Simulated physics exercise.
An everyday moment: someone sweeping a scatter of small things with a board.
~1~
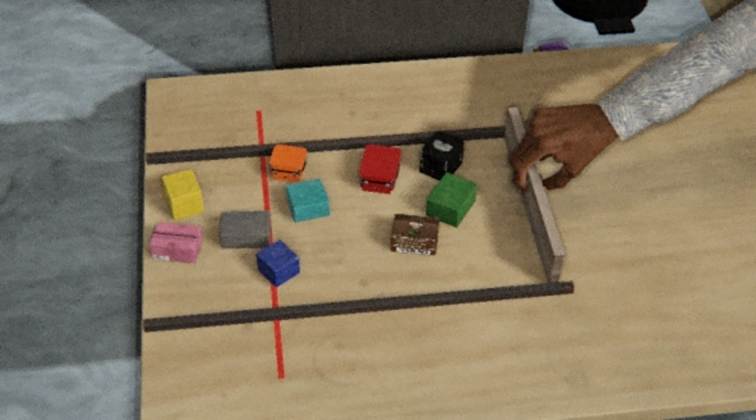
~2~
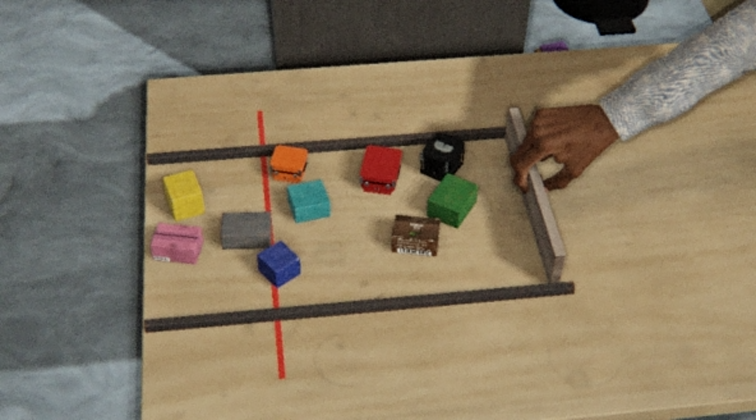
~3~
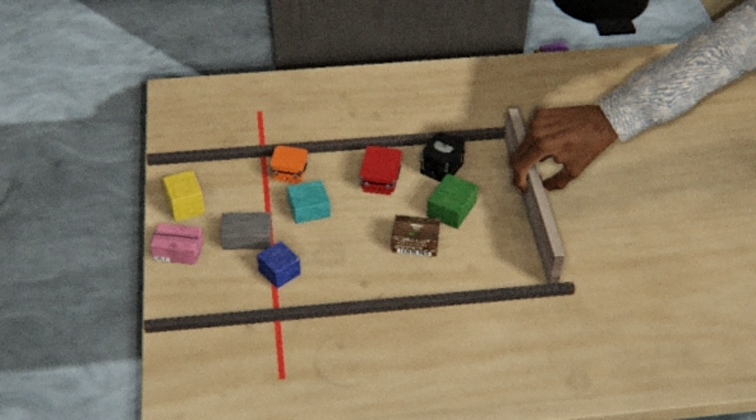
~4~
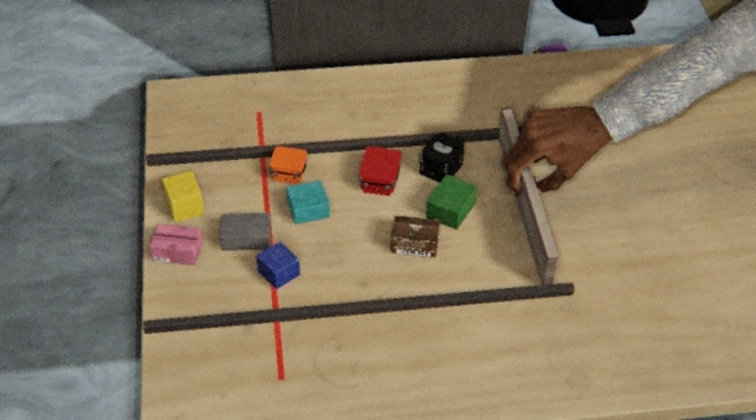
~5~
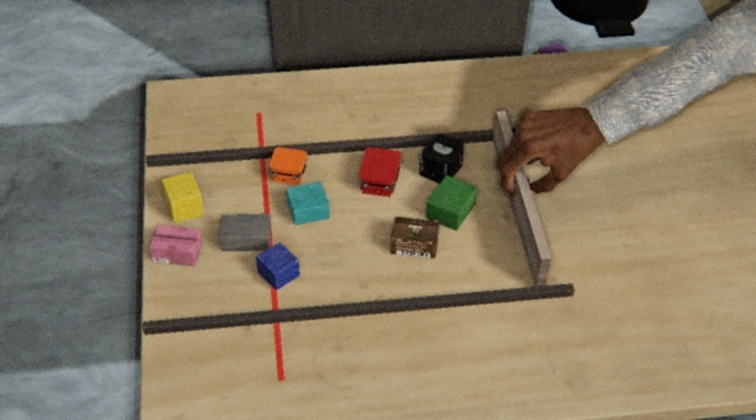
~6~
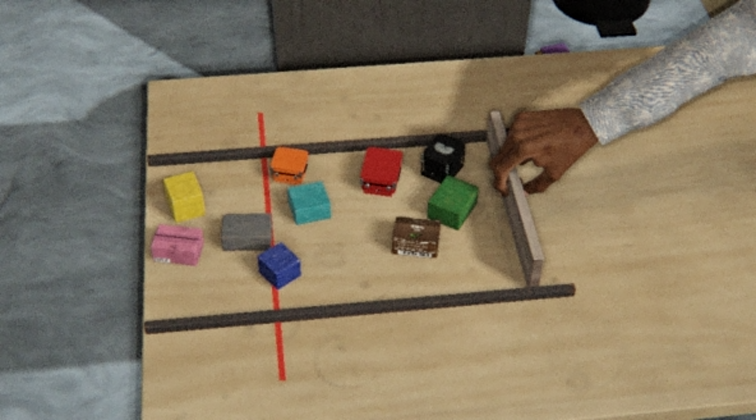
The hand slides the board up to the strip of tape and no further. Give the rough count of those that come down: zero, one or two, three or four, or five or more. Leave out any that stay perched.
The number that fall off is zero.
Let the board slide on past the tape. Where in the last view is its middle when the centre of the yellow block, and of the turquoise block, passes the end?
Near (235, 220) and (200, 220).
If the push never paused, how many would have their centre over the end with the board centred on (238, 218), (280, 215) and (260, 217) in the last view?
The counts: 1, 0 and 1.
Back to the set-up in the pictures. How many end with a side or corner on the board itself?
3 of them.
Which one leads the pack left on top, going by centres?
The pink box.
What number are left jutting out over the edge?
That would be 1.
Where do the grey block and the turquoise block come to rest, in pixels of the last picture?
Near (204, 236) and (216, 211).
Soon after, none off yet; pink box at rest near (178, 245); yellow block at rest near (184, 197); grey block at rest near (247, 232).
After that, none off yet; pink box at rest near (178, 245); yellow block at rest near (184, 197); grey block at rest near (245, 233).
In the end, the number that fall off is zero.
